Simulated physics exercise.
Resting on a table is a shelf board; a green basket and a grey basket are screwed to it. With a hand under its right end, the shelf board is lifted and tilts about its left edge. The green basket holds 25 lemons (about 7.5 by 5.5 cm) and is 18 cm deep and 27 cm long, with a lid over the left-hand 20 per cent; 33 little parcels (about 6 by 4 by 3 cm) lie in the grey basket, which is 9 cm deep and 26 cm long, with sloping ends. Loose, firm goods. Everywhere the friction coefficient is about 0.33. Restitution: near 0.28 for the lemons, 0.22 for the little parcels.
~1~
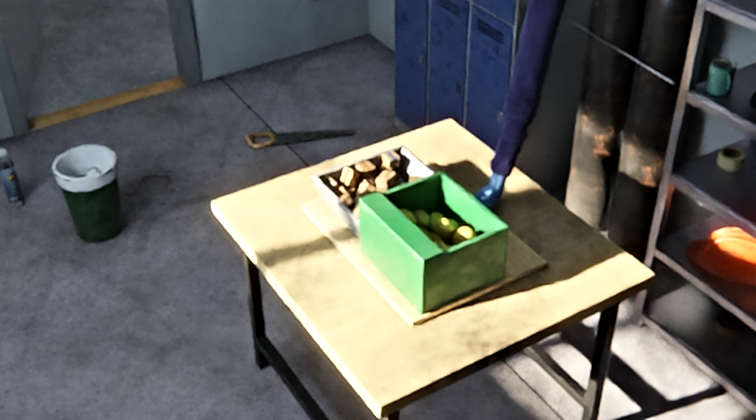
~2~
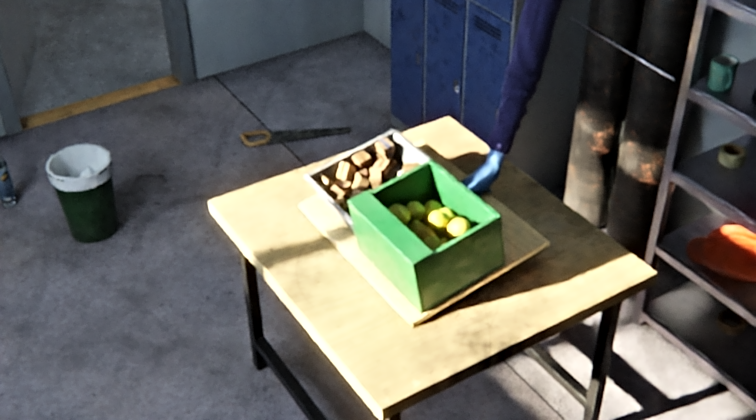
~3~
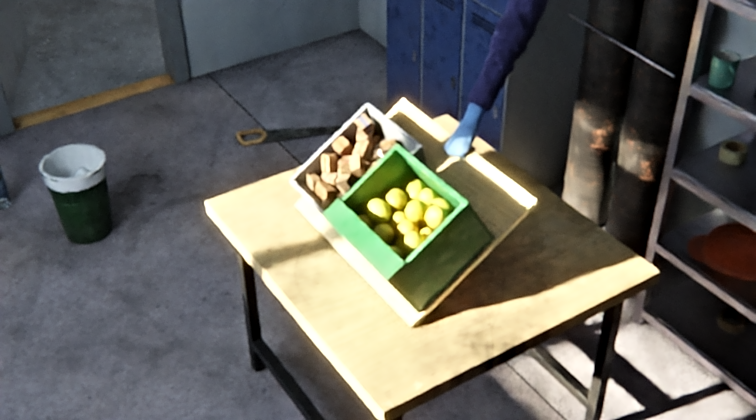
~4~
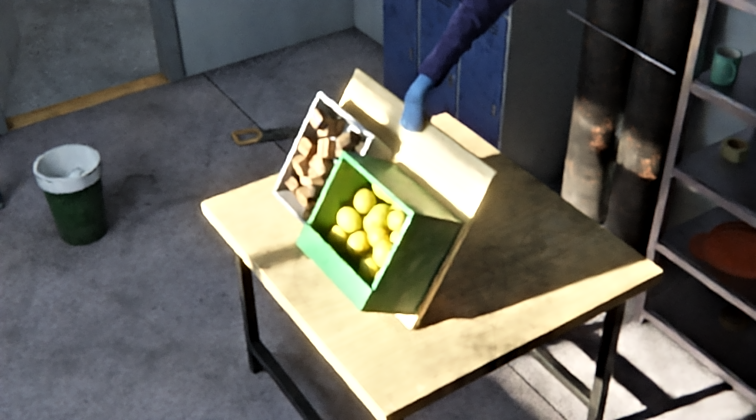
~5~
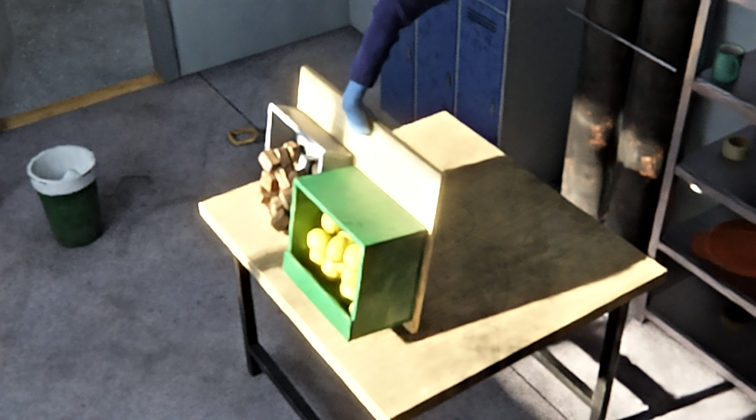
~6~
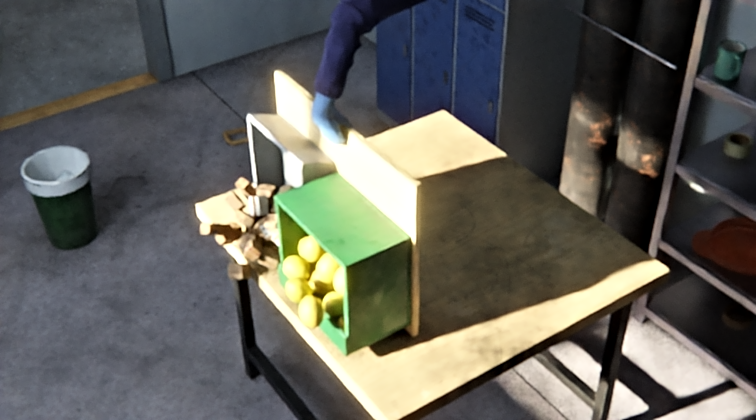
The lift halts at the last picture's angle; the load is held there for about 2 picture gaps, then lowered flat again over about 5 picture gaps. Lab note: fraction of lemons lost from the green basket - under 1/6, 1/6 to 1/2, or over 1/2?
I expect one sixth to one half of the pieces to get out.
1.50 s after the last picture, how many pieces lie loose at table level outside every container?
Roughly 8.
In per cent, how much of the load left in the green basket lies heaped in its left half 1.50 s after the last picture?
Roughly 60%.
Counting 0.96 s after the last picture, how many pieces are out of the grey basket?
Out so far from the grey basket: Around 35.
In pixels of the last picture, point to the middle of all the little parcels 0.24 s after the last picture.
Around (229, 276) in pixels.
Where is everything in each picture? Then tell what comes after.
In the first frame (places track the rim corner closest to us here, unless another is named; the camera moves round a little), green basket (426, 260); grey basket (by its farthest rim corner) (401, 146); tipped 0°; all still inside.
The second frame shows green basket (416, 263); grey basket (393, 131); tipped 9°.
The third frame shows green basket (391, 277); tipped 32°.
The fourth frame shows green basket (364, 306); tipped 58°.
The fifth frame shows green basket (350, 336); tipped 81°; 2 out, the lowest parcel at (281, 220).
The sixth frame shows green basket (347, 350); tipped 90°; 24 out, the lowest parcel at (239, 272).
Then, 0.24 s after the last picture, tilt 90°; the green basket is down by 6 of 25 and the grey basket is down by 32 of 33.
Then, 0.54 s after the last picture, tilt 58°; the green basket is down by 7 of 25 and the grey basket is down by 33 of 33.
Then, 0.96 s after the last picture, tilt 0°; the green basket is down by 7 of 25 and the grey basket is down by 33 of 33.
When it is over (1.50 s after the last picture), the green basket is down by 7 of 25 and the grey basket is down by 33 of 33. Asked share, 7 of 25, 28 per cent.
